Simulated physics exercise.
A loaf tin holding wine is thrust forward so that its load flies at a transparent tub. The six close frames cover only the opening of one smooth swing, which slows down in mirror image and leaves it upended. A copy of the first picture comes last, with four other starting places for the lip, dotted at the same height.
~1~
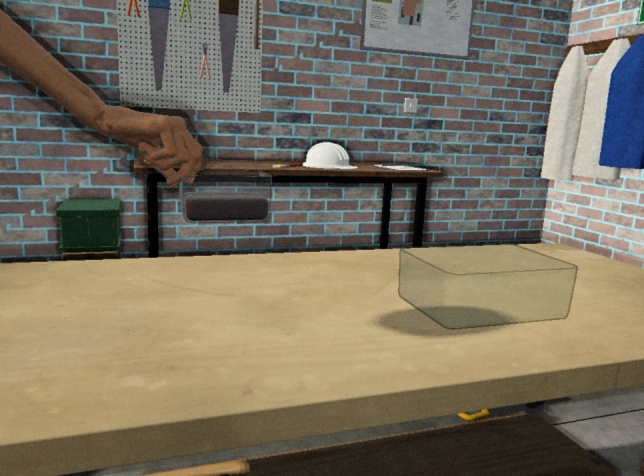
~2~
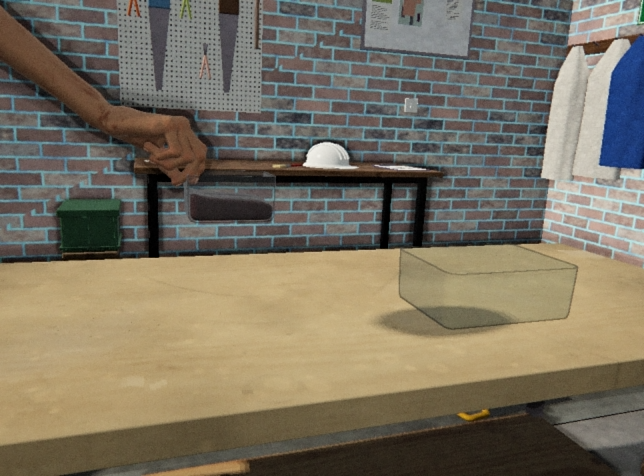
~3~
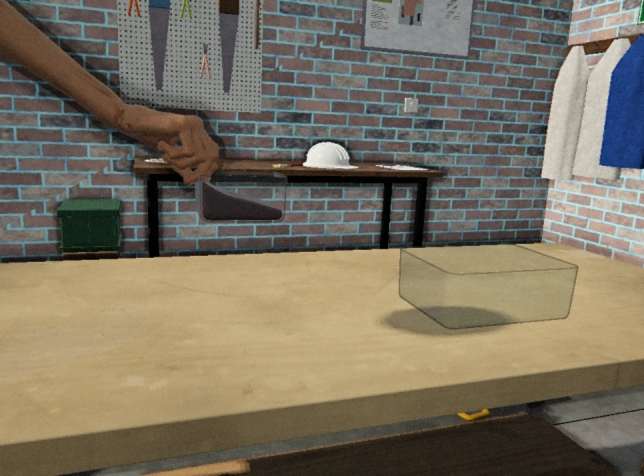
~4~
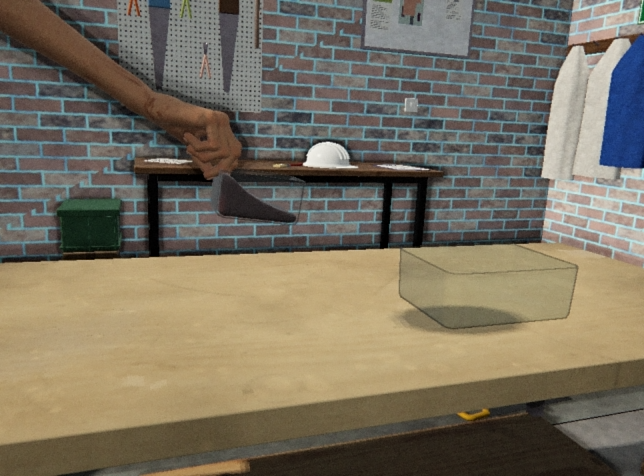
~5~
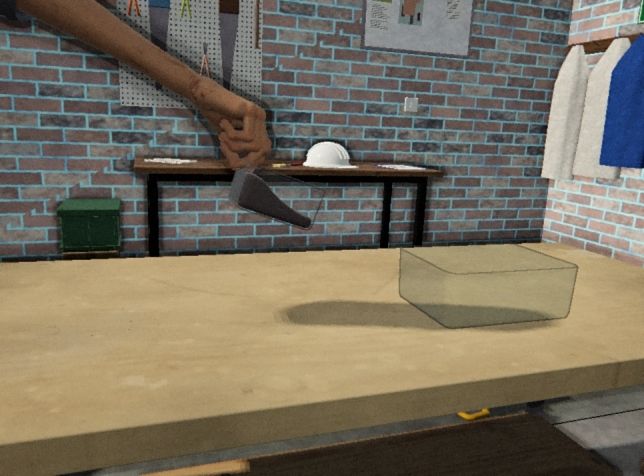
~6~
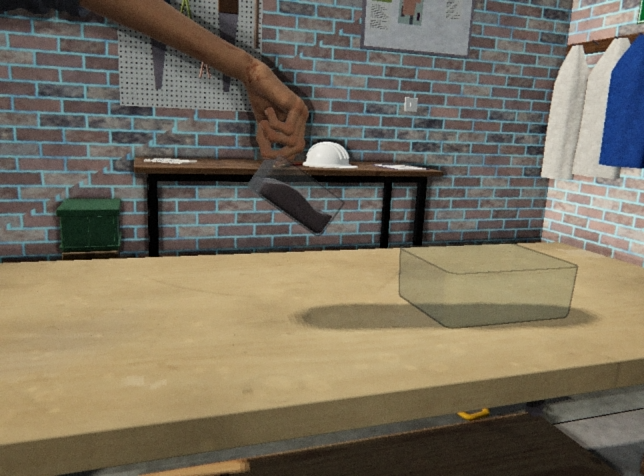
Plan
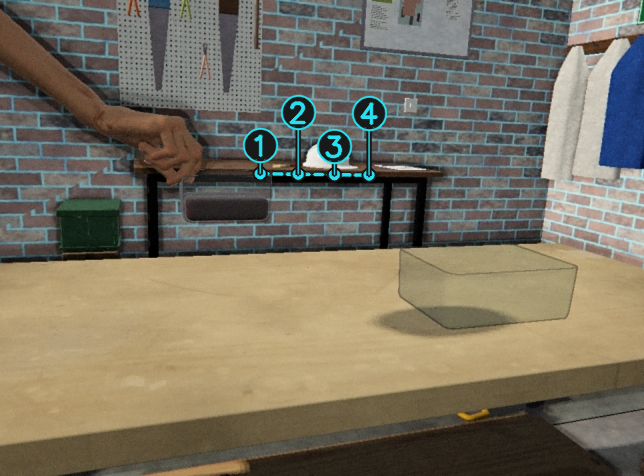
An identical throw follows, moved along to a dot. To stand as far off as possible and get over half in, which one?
Choose 2.
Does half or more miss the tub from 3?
No.
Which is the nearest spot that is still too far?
The answer is 1.
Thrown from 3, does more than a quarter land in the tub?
Yes, it does.
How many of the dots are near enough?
Three.
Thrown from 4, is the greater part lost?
No.
On the marked copy, 1 at (260, 173); 2 at (298, 174); 3 at (334, 174); 4 at (369, 175).
With 1, about 30 % lands in the tub, 62 % falls short and 8 % goes beside or beyond.
With 2, about 67 % lands in the tub, 24 % falls short and 9 % goes beside or beyond.
With 3, about 77 % lands in the tub, 13 % falls short and 10 % goes beside or beyond.
With 4, about 94 % lands in the tub, 3 % falls short and 3 % goes beside or beyond.
